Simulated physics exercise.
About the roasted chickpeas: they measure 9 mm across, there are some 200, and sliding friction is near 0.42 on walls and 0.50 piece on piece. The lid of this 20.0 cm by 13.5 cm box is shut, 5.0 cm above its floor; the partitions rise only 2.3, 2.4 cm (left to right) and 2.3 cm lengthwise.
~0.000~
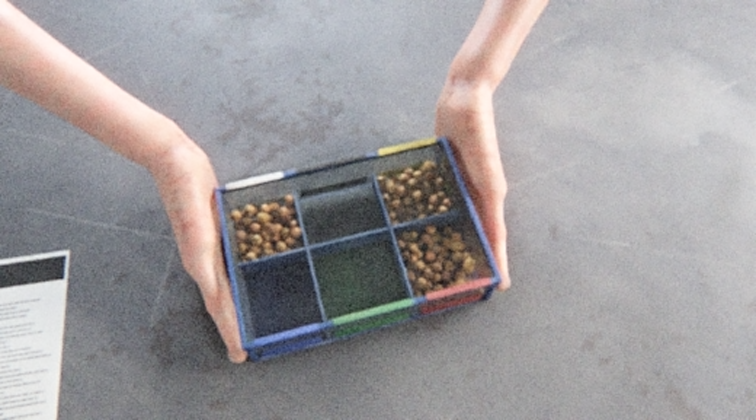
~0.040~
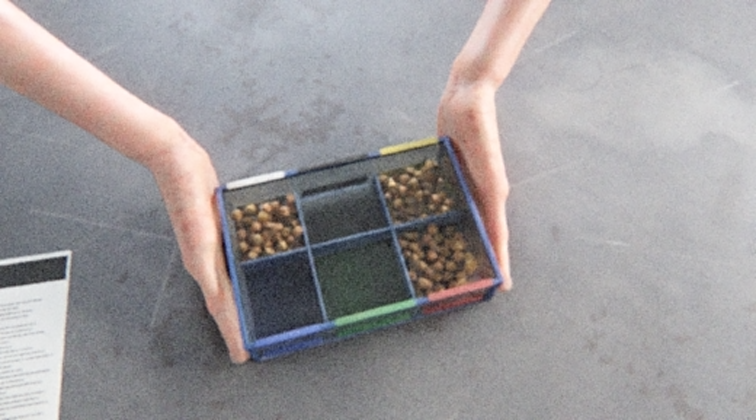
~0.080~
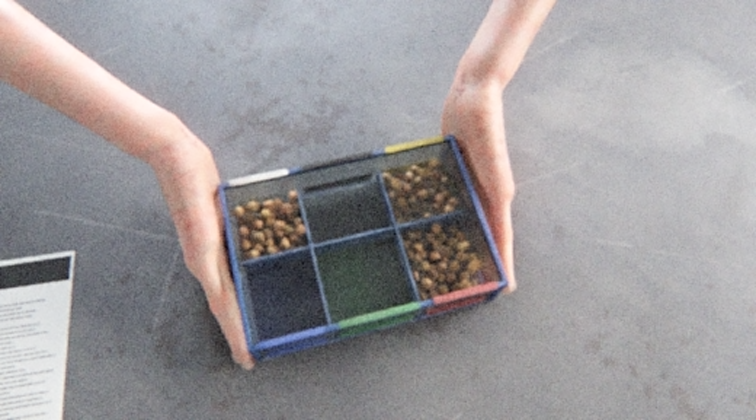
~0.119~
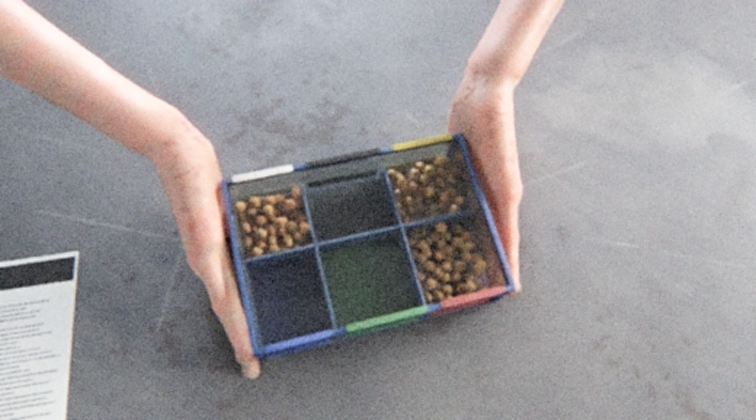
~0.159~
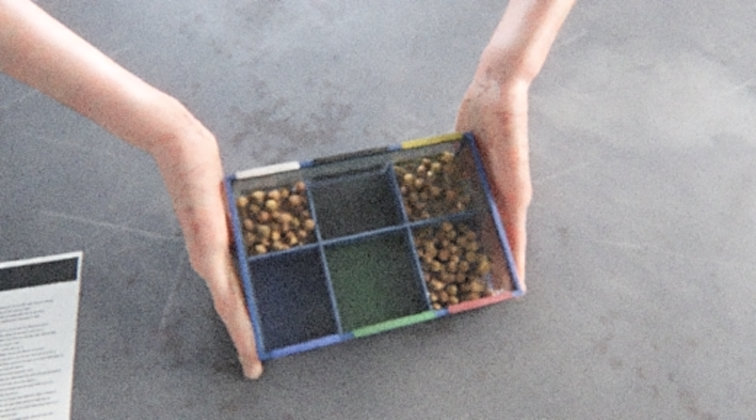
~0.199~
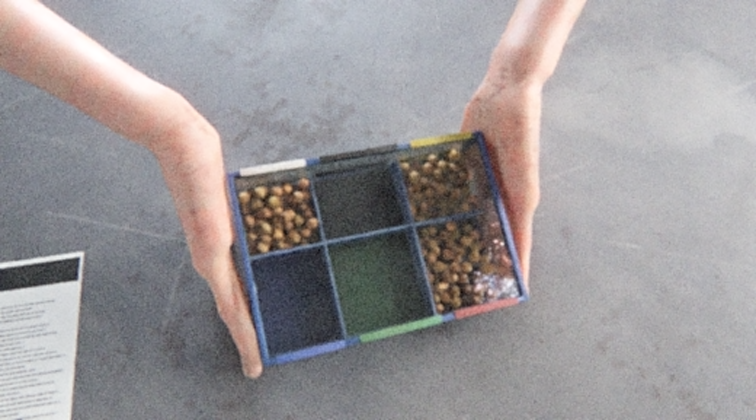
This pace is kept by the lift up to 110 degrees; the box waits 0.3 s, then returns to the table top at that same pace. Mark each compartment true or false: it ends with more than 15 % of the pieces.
Red compartment: True, blue compartment: False, green compartment: True, yellow compartment: False, white compartment: False, black compartment: False.
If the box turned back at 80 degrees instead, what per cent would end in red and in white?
In per cent, red gets 50 and white gets 20.
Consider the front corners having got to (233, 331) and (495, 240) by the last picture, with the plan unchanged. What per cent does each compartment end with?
Final shares: Red 0%, blue 5%, green 0%, yellow 10%, white 65%, black 25%.
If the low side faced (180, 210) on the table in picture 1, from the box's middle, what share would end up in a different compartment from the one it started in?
About 60 per cent.
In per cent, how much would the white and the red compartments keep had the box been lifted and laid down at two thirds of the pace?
Then the white compartment would hold 0 per cent and the red one 70 per cent.
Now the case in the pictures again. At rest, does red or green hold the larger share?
Go with red, that one ends with more.
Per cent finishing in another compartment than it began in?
Roughly 70 %.
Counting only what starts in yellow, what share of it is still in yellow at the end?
Close to 10 in a hundred.
After 1.11 s, tilt 110 degrees; red 65 %, blue 10 %, green 20 %, yellow 5 %.
After 1.72 s, tilt 58 degrees; red 65 %, blue 5 %, green 25 %, yellow 5 %.
Then, at 2.38 s, tilt 0 degrees; red 65 %, blue 5 %, green 25 %, yellow 5 %.
At rest (2.9 s), red 65 %, blue 5 %, green 25 %, yellow 5 %, white 0 %, black 0 %.
